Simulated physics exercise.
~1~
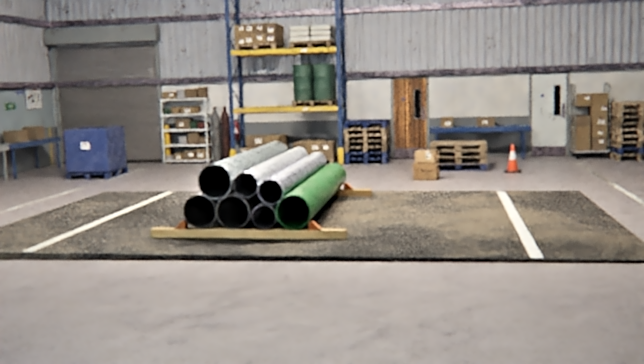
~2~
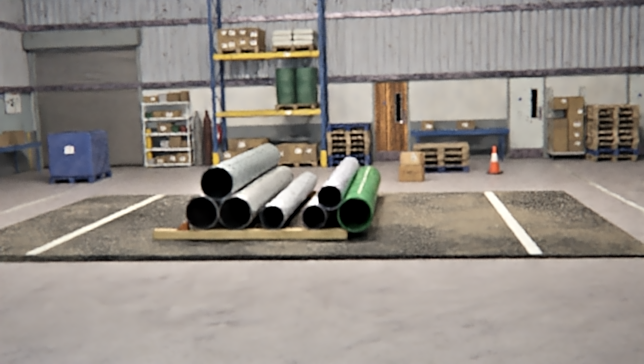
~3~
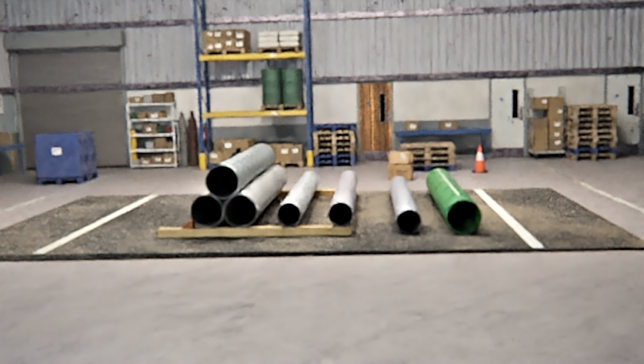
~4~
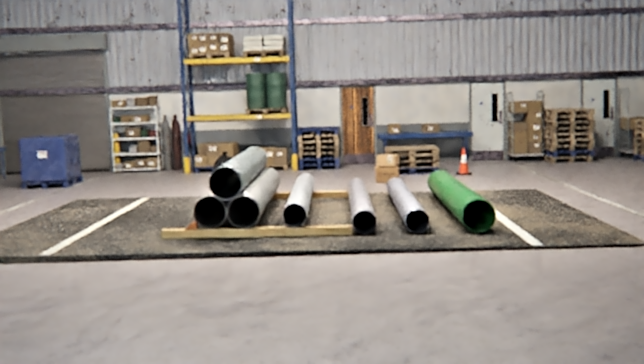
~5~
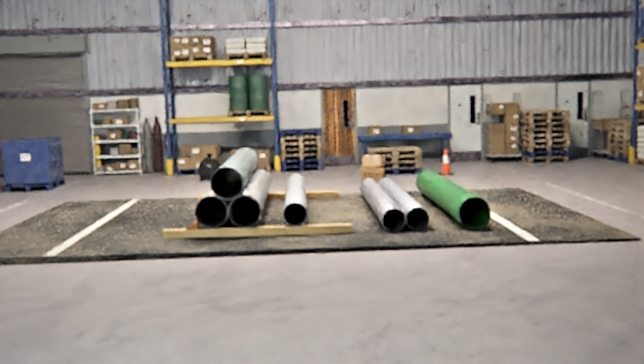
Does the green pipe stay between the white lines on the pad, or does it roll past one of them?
The green pipe stays between the white lines, coming to rest on the gravel pad just short of the right one.
In a warehouse, a stack of gray pipes and one green pipe on wooden bearers spreads out to the right across a gravel pad; the green pipe rolls off and stops short of the right white line, while three gray pipes remain stacked at left.
